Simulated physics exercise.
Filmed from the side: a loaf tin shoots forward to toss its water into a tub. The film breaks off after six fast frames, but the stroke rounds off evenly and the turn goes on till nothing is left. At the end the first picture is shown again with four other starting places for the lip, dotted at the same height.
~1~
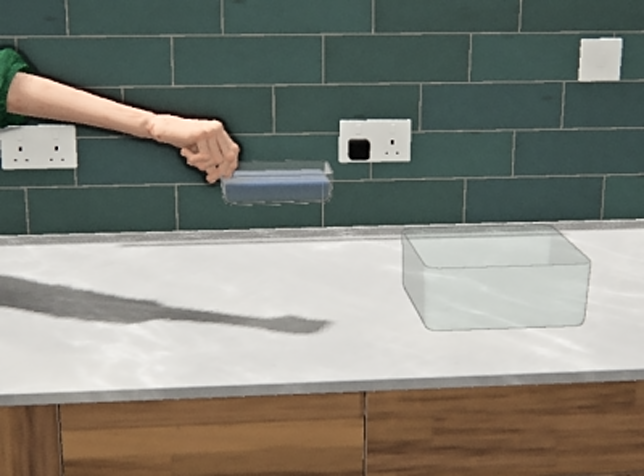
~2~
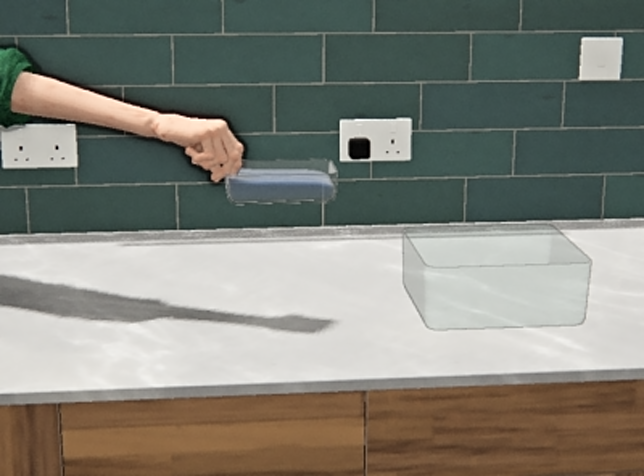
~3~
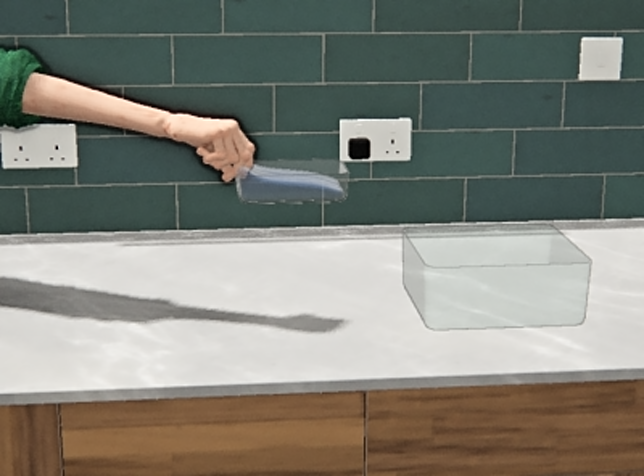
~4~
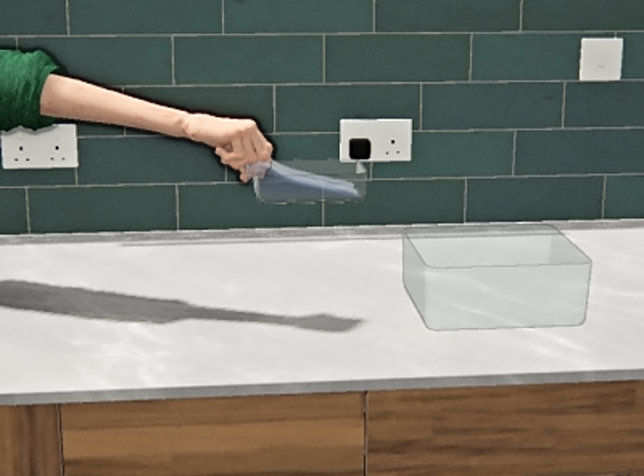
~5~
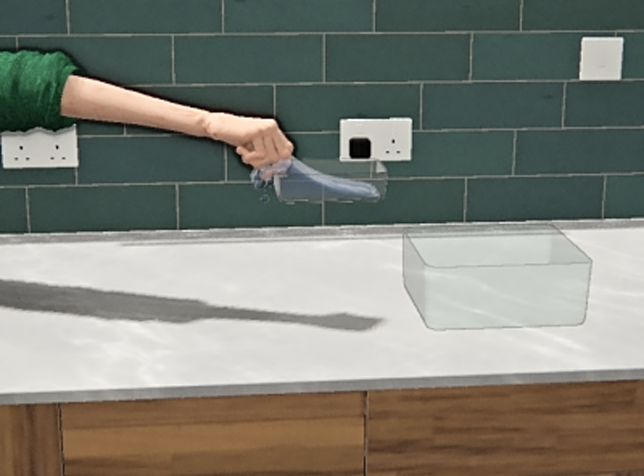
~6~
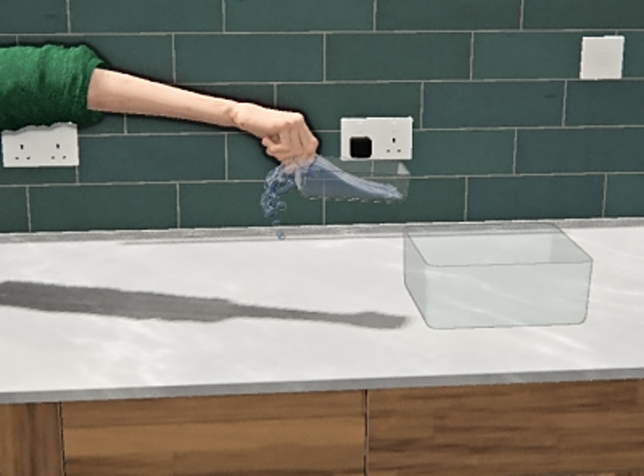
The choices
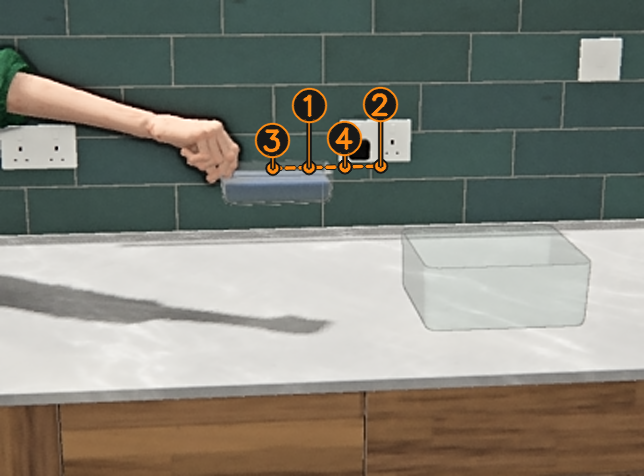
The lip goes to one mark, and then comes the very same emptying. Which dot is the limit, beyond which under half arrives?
Take 1.
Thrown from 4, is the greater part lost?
No.
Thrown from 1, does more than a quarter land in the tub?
Yes.
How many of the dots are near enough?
Three of them.
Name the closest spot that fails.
3.
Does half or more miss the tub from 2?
No, not at all.
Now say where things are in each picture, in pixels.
Upright, lip at (328, 167); tub from (424, 330) to (584, 324); nothing has left yet, in the first picture.
Upright, lip at (333, 166); nothing has left yet, in the second picture.
Upright, lip at (344, 166); water is over the rim, down to (235, 168), in the third picture.
Upright, lip at (361, 166); water is over the rim, down to (250, 177), in the fourth picture.
Upright, lip at (381, 165); water is over the rim, down to (266, 200), in the fifth picture.
Tipped about 4°, lip at (404, 167); water is over the rim, down to (281, 238), in the sixth picture.
In orange, 1 at (309, 167); 2 at (380, 166); 3 at (272, 168); 4 at (344, 166).
For spot 1, about 67 % lands in the tub, 30 % falls short and 3 % goes beside or beyond.
For spot 2, about 77 % lands in the tub, 18 % falls short and 5 % goes beside or beyond.
For spot 3, about 16 % lands in the tub, 82 % falls short and 3 % goes beside or beyond.
For spot 4, about 73 % lands in the tub, 22 % falls short and 5 % goes beside or beyond.
